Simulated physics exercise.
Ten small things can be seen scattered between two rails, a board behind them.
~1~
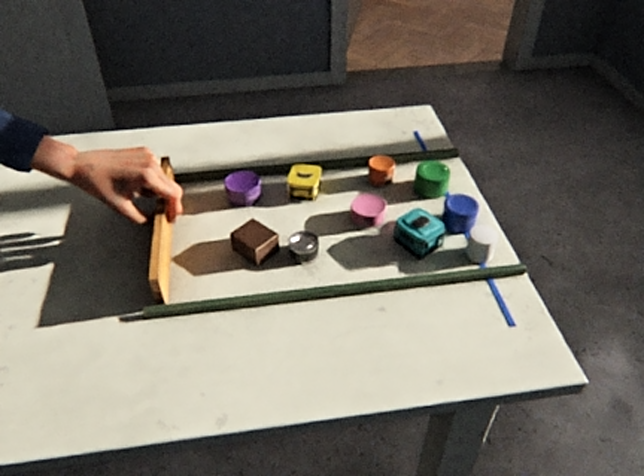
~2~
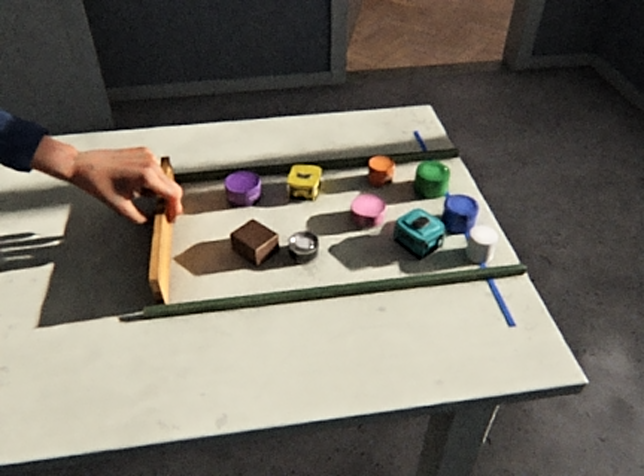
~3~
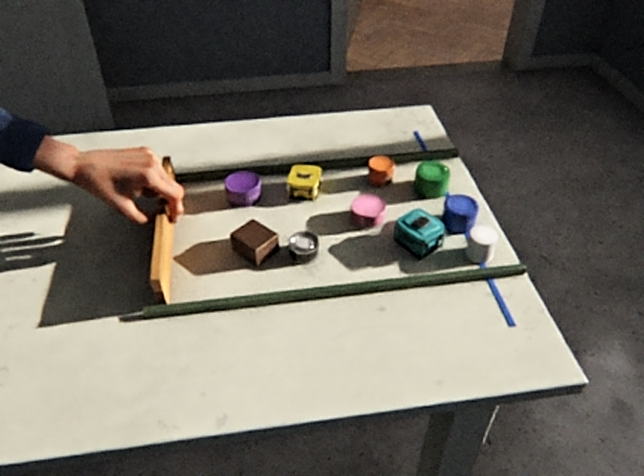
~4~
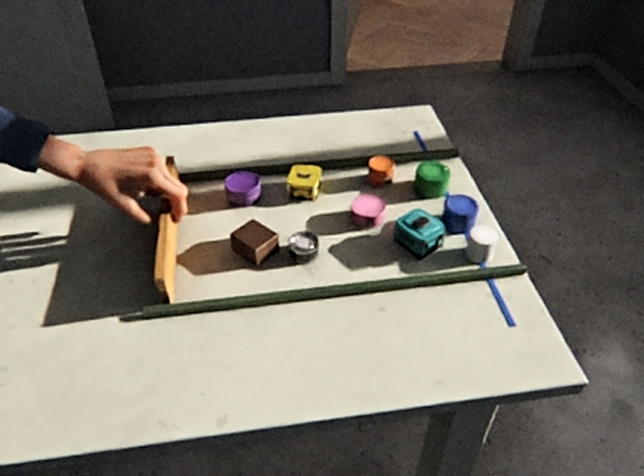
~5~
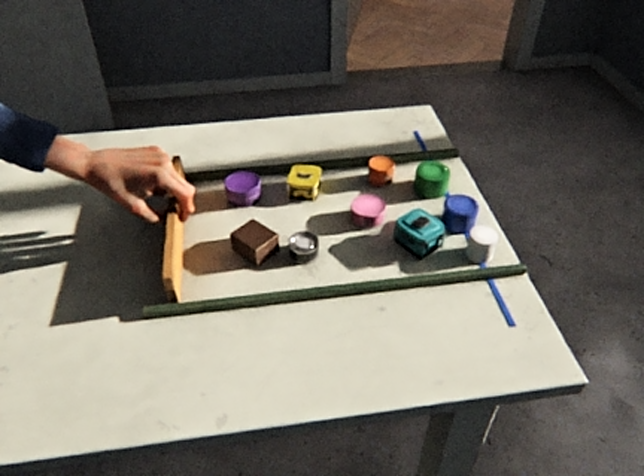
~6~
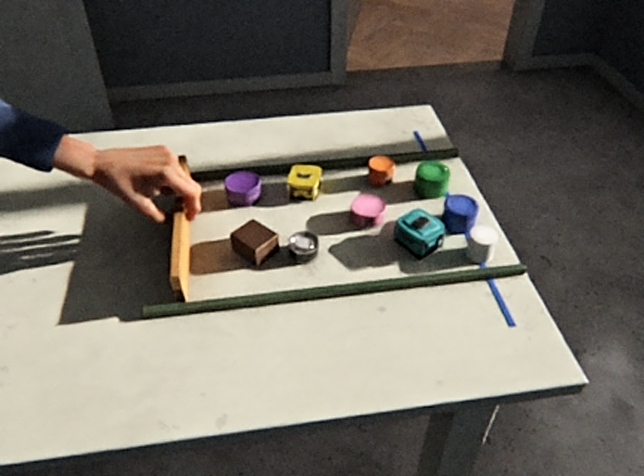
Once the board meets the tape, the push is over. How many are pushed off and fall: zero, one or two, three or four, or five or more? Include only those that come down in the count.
Five or more spill over.
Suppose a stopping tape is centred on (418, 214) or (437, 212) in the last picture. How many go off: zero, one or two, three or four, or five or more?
In turn: Just one or two, then either one or two.
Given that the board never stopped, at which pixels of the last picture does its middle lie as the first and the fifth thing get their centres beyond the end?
(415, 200) and (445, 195).
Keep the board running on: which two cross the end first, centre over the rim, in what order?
First the orange tub, after it the white lid.
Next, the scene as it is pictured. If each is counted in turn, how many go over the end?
Fallen: 6.
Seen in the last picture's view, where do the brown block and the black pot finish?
The brown block comes to rest close to (483, 224), while the black pot rests close to (495, 250).
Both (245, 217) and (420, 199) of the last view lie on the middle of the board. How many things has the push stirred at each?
By then 3, and 10.
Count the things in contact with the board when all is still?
Result: 4 in all.
Soon after, none off yet; white lid at rest near (481, 245); blue lid at rest near (460, 214); green lid at rest near (432, 180).
By the end, the number that fall off is five or more; fallen, yellow case, orange tub, turquoise case, green lid, blue lid and white lid.
